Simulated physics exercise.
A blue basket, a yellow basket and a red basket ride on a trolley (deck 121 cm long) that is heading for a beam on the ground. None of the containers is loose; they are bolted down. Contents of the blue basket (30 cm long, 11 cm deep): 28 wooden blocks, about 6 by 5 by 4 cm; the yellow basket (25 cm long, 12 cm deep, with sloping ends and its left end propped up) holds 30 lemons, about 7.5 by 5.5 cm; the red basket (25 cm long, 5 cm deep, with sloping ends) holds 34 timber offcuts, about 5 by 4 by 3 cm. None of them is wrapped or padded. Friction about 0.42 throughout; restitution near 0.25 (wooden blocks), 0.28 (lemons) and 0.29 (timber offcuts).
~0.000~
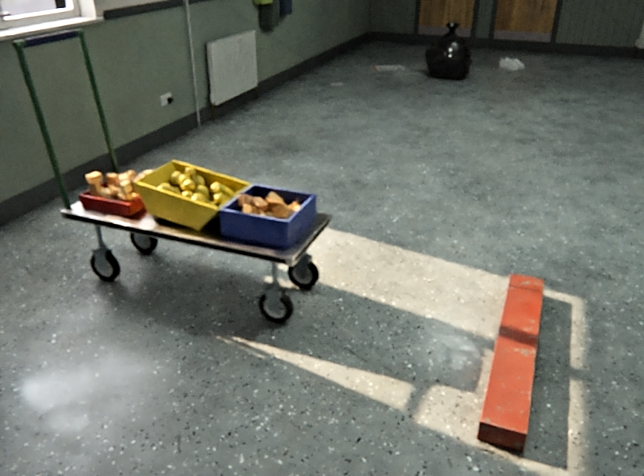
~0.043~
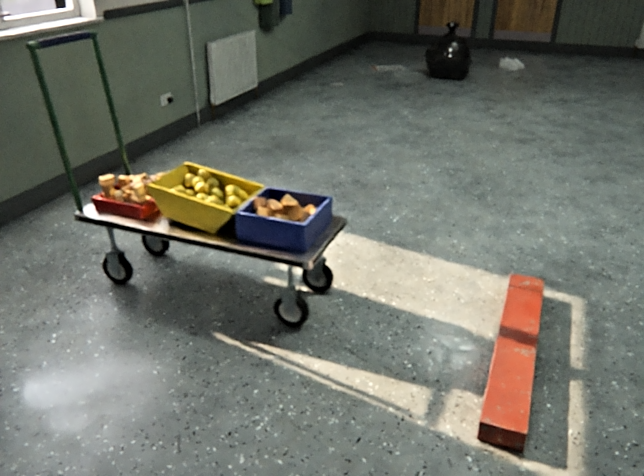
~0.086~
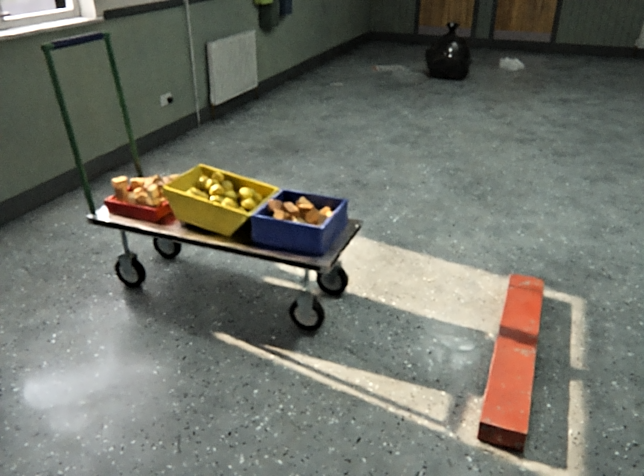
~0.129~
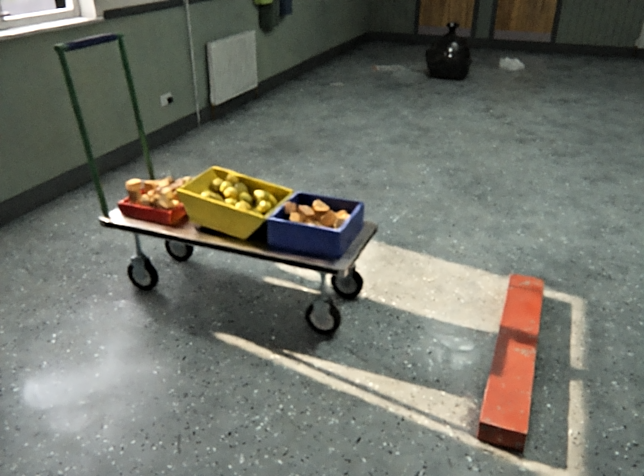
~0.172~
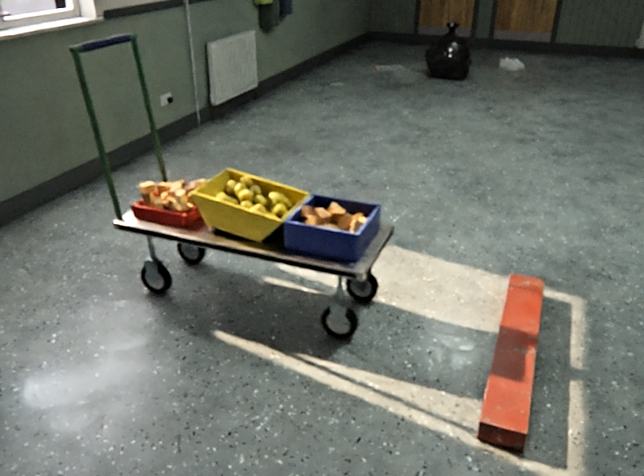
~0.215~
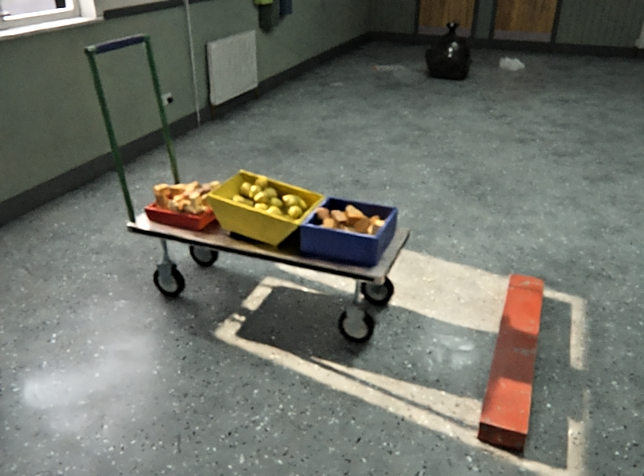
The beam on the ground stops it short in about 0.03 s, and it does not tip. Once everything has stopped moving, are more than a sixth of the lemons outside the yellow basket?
No.
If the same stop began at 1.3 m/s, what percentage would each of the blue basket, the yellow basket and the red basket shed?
In that case the blue basket sheds 0 per cent of its load, the yellow basket 0 per cent, and the red basket 20 per cent.
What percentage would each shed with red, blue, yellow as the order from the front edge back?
In that arrangement the blue basket sheds 0 per cent of its load, the yellow basket 0 per cent, and the red basket 30 per cent.
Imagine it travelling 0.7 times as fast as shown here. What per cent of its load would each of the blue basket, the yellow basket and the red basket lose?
In that case the blue basket sheds 0 per cent, the yellow basket 0 per cent and the red basket 20 per cent.
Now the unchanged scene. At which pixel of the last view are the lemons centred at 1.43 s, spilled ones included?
In the last view they're centred near (384, 233).
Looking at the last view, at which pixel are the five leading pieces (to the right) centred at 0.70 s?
(500, 258).
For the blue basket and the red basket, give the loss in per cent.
For the blue basket it's 0 %, and for the red basket it's 30 %.
After 0.48 s, contact.
After 0.58 s, 0 of 28 out of the blue basket, 0 of 30 out of the yellow basket and 6 of 34 out of the red basket.
After 0.70 s, 0 of 28 out of the blue basket, 0 of 30 out of the yellow basket and 10 of 34 out of the red basket.
After 0.93 s, 0 of 28 out of the blue basket, 1 of 30 out of the yellow basket and 10 of 34 out of the red basket.
Final count (at 1.43 s), 0 of 28 out of the blue basket, 1 of 30 out of the yellow basket and 10 of 34 out of the red basket. Asked share, 1 of 30, 3 per cent.
